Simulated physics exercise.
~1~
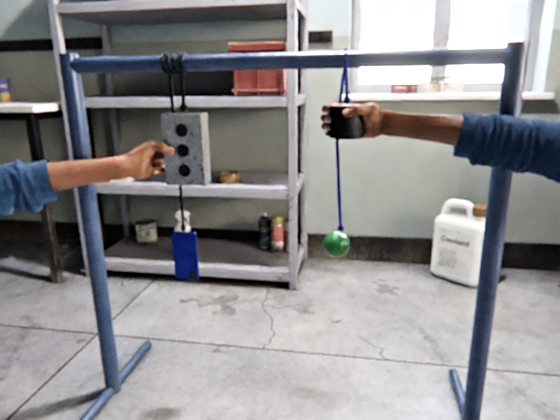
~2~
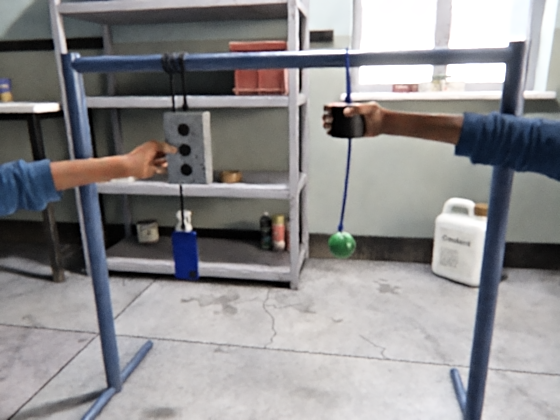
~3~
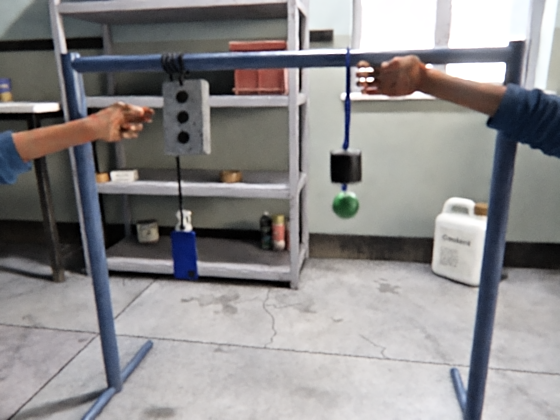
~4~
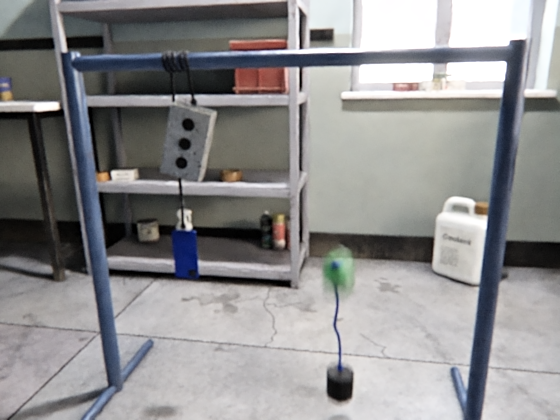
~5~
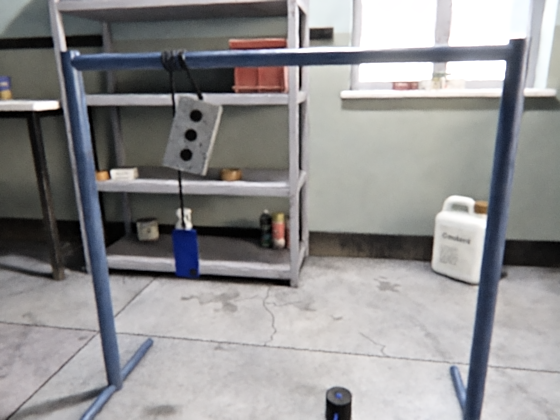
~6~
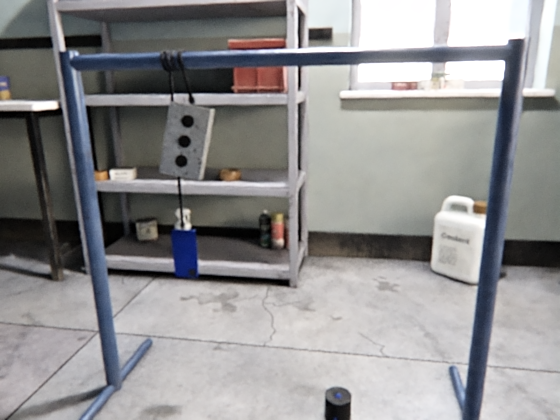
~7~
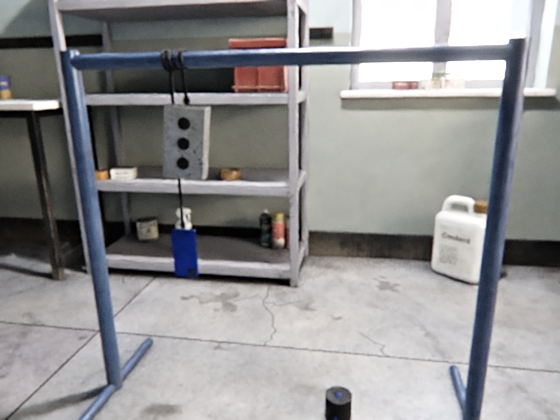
Two hands let go, and the grey block stays hanging while the black cylinder drops to the floor.
